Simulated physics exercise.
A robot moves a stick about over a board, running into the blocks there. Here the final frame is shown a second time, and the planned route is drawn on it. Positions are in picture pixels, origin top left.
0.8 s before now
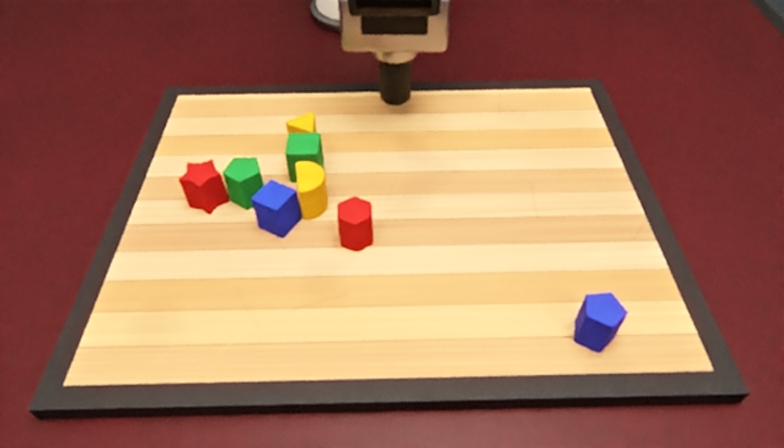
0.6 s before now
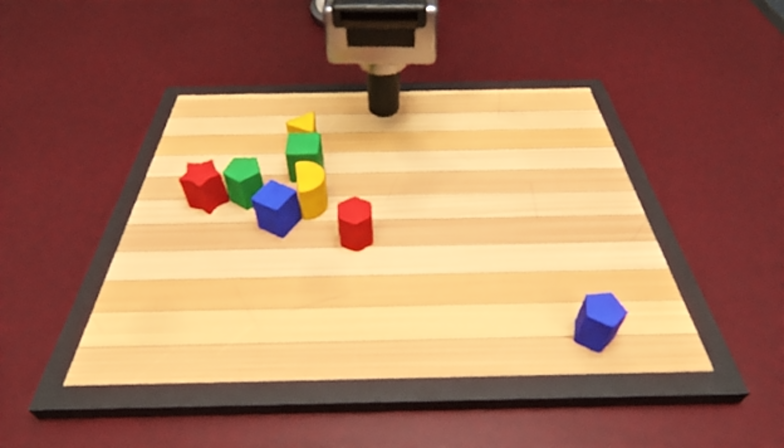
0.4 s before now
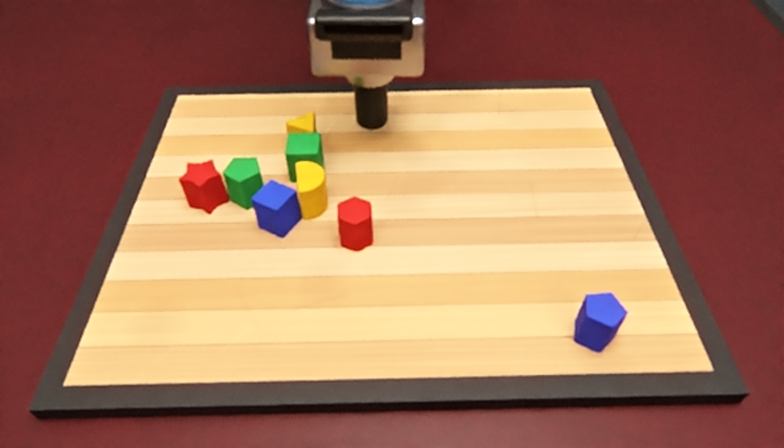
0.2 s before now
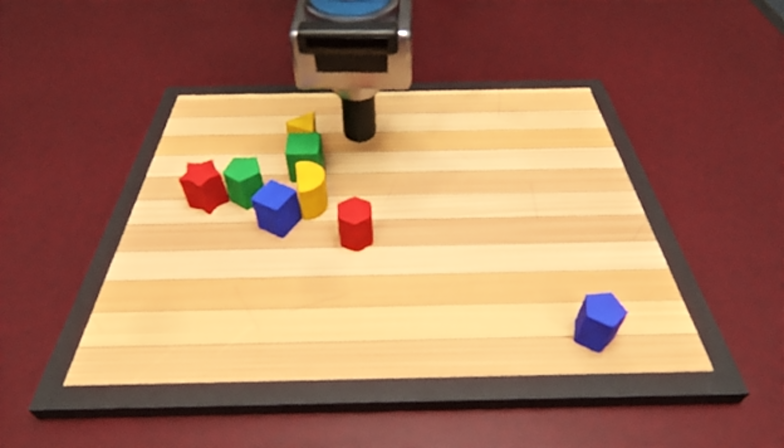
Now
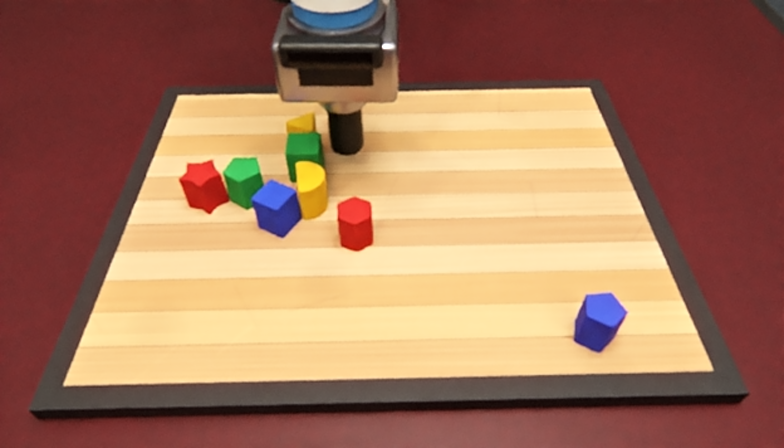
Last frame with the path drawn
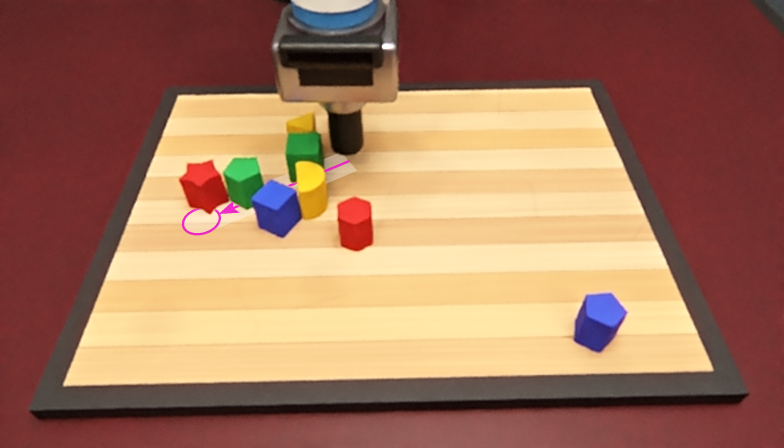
The video shows a robot arm moving a dark stick a short way down and to the left over a wooden board, nearing a green block, while the red, green, blue and yellow blocks all stay still.
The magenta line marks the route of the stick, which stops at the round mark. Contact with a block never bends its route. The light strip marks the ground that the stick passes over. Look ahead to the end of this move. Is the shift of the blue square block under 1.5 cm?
Answer: Yes.
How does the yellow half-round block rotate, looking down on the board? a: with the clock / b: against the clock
b (against the clock)
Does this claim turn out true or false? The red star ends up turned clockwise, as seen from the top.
This is true.
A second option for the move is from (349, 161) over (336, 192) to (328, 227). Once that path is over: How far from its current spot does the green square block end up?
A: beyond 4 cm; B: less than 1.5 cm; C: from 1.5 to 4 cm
B
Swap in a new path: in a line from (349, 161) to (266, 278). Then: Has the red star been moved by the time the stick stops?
No - that is not the case.
Path on the board, from (349, 161) directly to (201, 221).
On the path given first. One third of the way, stick at (300, 165); red star at (192, 174), turned 30° clockwise; green pentagon at (227, 175), turned 15° anticlockwise; green square block at (262, 157).
Two thirds of the way, stick at (250, 185); red star at (172, 180), turned 85° clockwise; green pentagon at (180, 206); green square block at (210, 182), turned 30° anticlockwise; yellow half-round block at (303, 178), turned 30° anticlockwise.
At the end, stick at (196, 206); red star at (137, 187), turned 155° clockwise; green pentagon at (124, 234), turned 20° anticlockwise; blue square block in place; green square block at (153, 206), turned 40° anticlockwise; yellow half-round block at (303, 178), turned 30° anticlockwise.
